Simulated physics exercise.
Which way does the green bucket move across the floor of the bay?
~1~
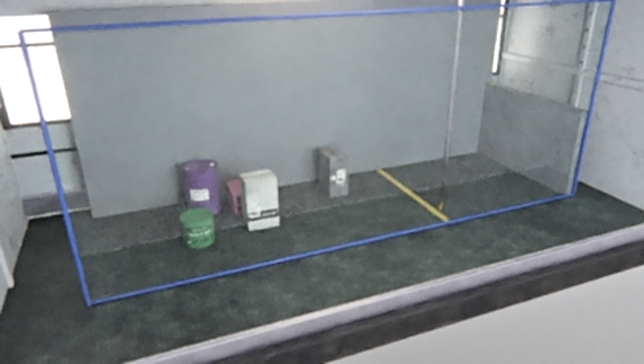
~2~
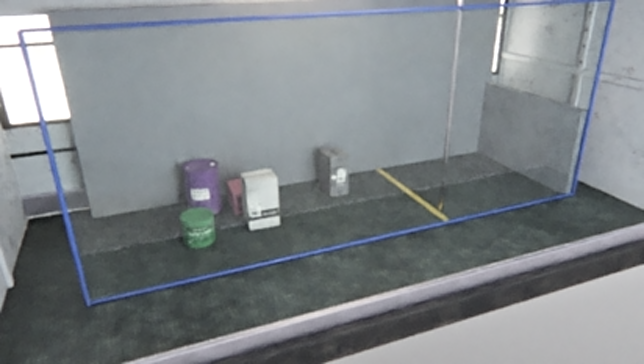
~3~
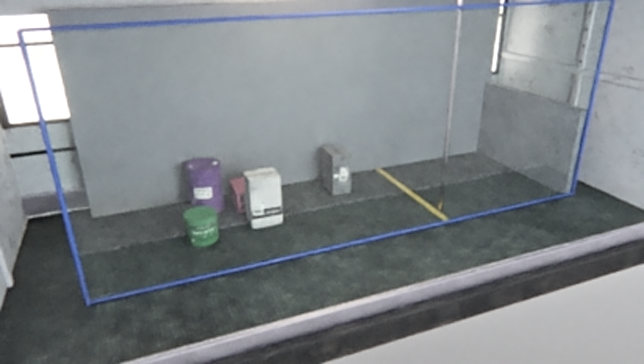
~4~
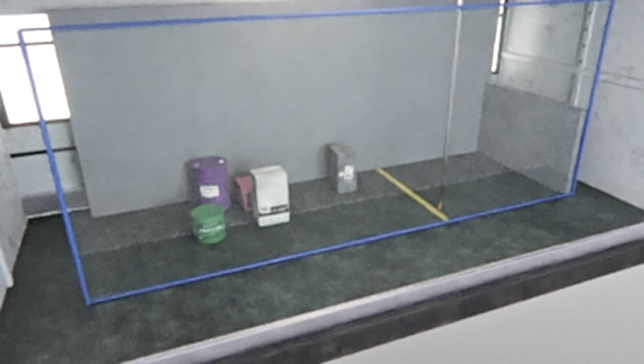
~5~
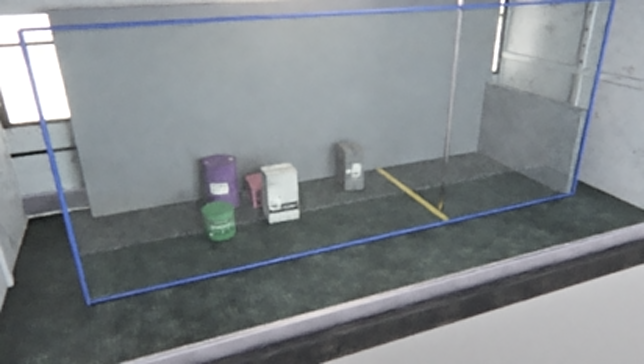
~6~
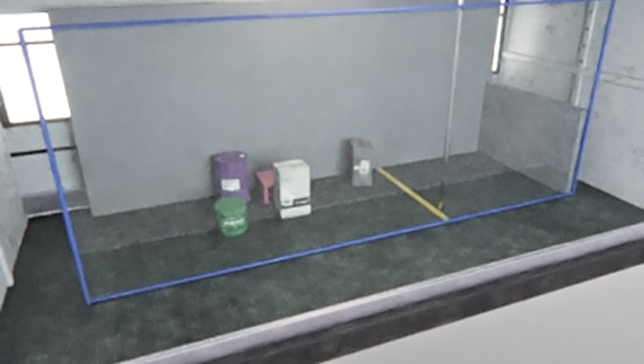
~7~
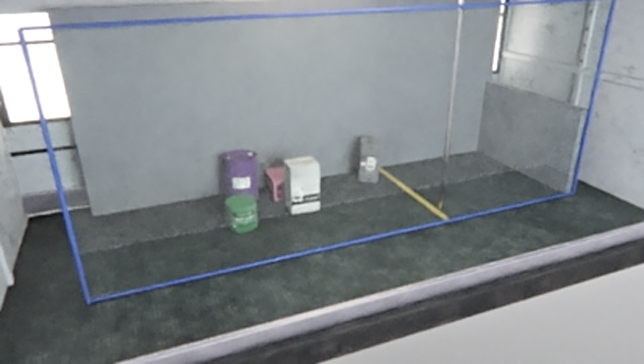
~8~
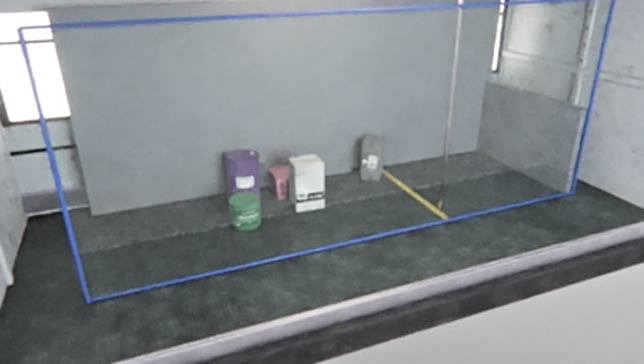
The green bucket moves to the right.
A long grey-walled bay with a dark floor, outlined in blue, is seen from above and in front, with a thin pole towards the right. A purple drum, a green bucket, a pink crate and a white pack stand grouped on the left, with a grey pack nearer the middle and a yellow line on the floor beyond it. At first everything stays almost still. Then all five objects slide right together, keeping their loose grouping. The movement dies away, and they come to rest upright, with the grey pack just short of the yellow line.
